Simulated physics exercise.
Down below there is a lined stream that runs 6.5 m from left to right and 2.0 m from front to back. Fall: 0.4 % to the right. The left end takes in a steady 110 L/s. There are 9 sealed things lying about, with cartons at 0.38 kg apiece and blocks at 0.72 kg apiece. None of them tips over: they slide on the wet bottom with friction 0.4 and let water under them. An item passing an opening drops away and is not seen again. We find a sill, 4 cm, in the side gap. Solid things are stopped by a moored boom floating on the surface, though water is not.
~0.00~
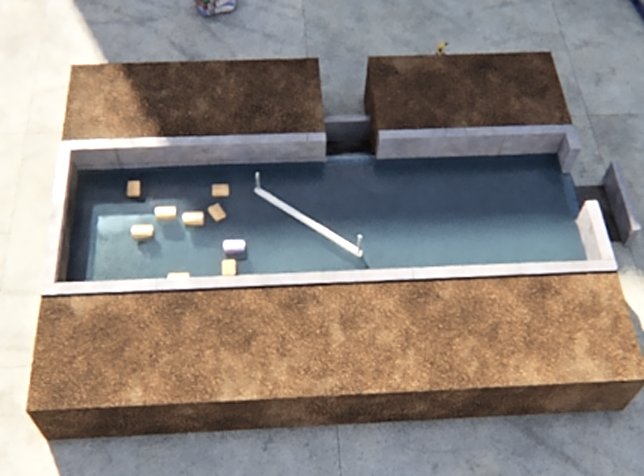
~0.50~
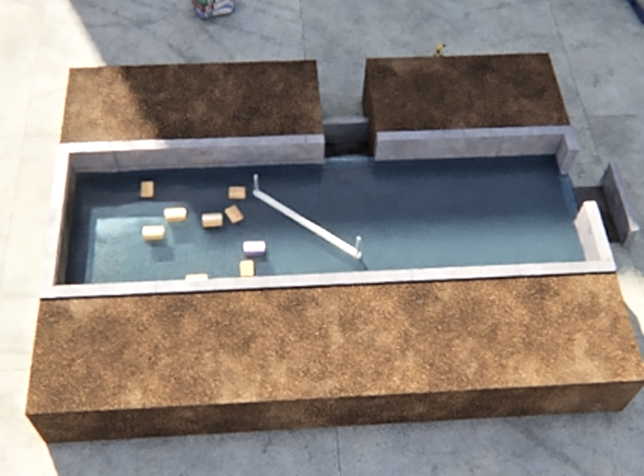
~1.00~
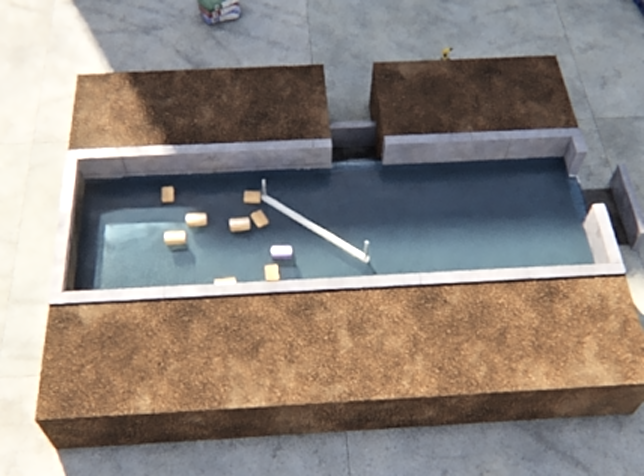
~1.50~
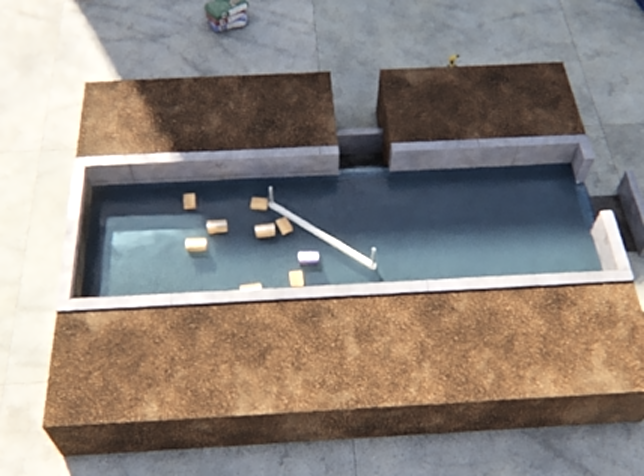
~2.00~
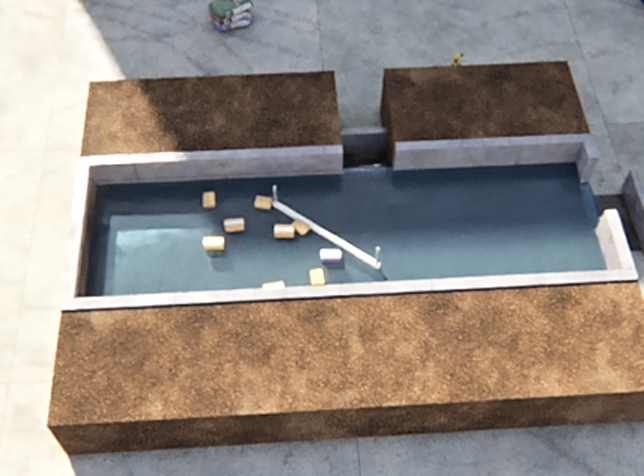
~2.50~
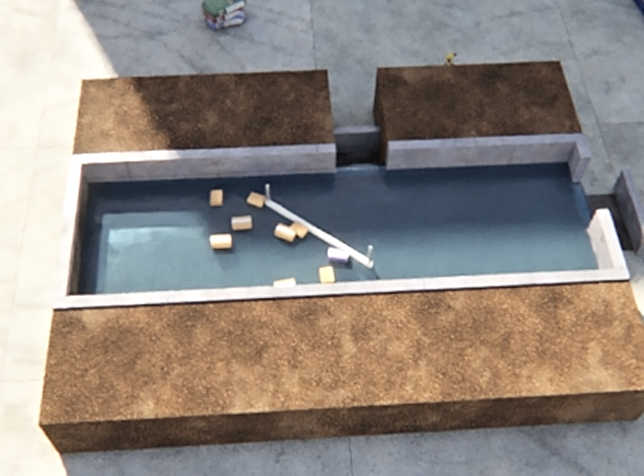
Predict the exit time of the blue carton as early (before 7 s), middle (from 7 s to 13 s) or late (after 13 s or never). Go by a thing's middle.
Late.
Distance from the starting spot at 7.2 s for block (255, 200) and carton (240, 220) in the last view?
Washed out, 150 cm.
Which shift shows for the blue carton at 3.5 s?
It is about 140 cm out of place by then.
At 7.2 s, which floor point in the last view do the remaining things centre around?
They're centred close to (367, 257).
After 3.5 s the blue carton is near (350, 258), 1.3 m from its start, afloat; 0 of 9 are out; 9 afloat.
After 7.2 s the blue carton is near (364, 266), 1.5 m from its start, afloat; 1 of 9 are out; 8 afloat.
After 12.0 s the blue carton is near (409, 269), 2.0 m from its start, afloat; 2 of 9 are out; 7 afloat.
After 16.0 s the blue carton is near (474, 263), 2.9 m from its start, afloat; 3 of 9 are out; 6 afloat.
